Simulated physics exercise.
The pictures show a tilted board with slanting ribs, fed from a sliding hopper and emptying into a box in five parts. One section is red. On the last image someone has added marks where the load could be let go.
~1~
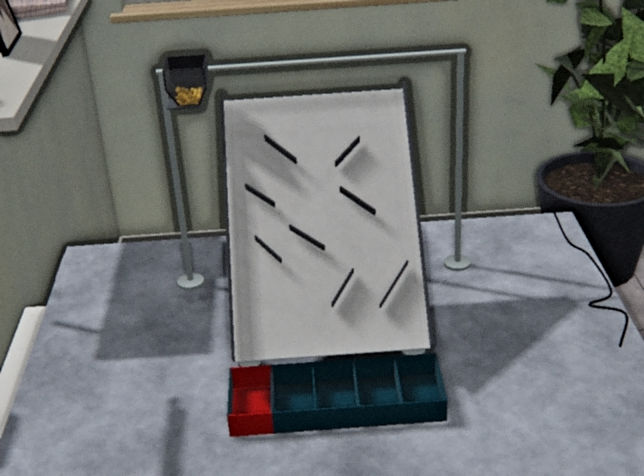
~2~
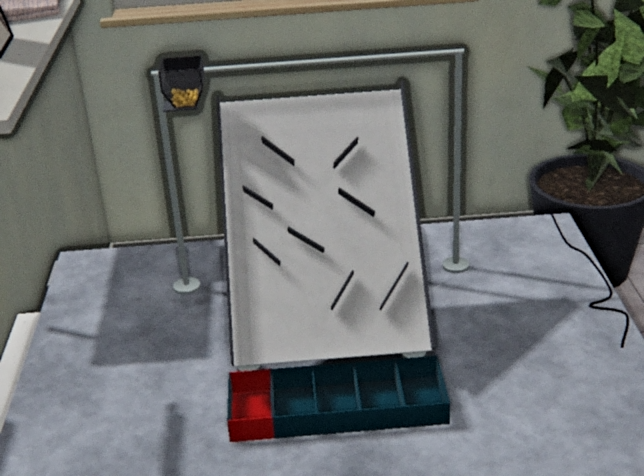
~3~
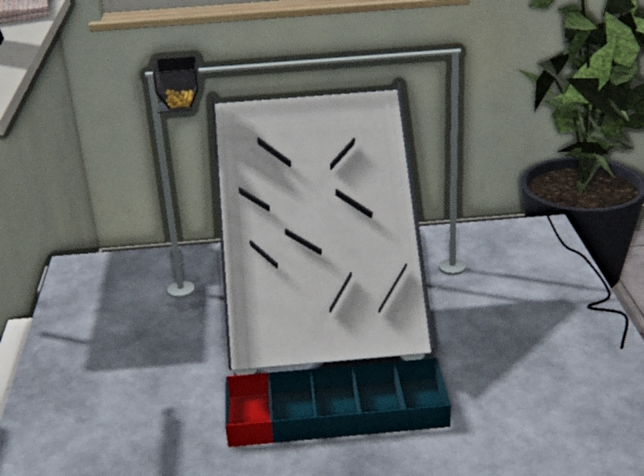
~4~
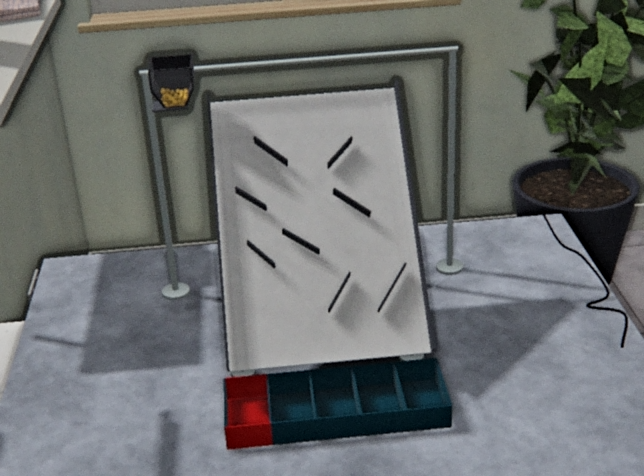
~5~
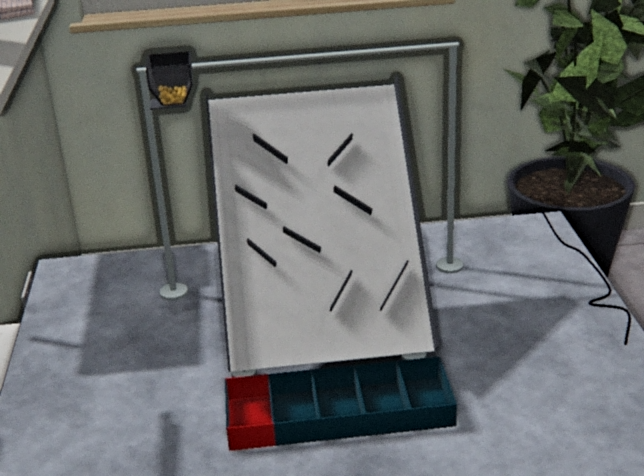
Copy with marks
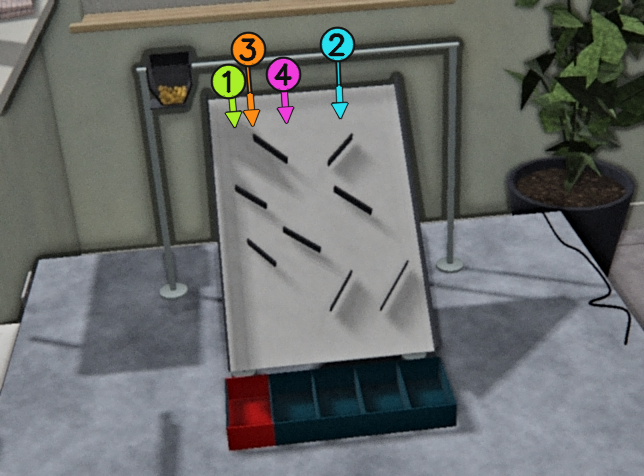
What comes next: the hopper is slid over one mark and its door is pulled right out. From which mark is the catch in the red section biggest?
1 works best here.
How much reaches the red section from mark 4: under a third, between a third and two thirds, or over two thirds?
It is under a third.
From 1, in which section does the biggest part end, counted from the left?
The first.
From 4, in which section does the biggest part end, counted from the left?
It is the second one.
On the marked copy, mark 1 meets the board at (234, 121); mark 2 meets the board at (340, 112); mark 3 meets the board at (252, 120); mark 4 meets the board at (286, 117).
Choosing 1, close to half in the red section, close to half in other sections.
Choosing 2, none at all in the red section, all but a few in other sections.
Choosing 3, a small share in the red section, the bulk in other sections.
Choosing 4, none at all in the red section, all but a few in other sections, a small share outside the box.
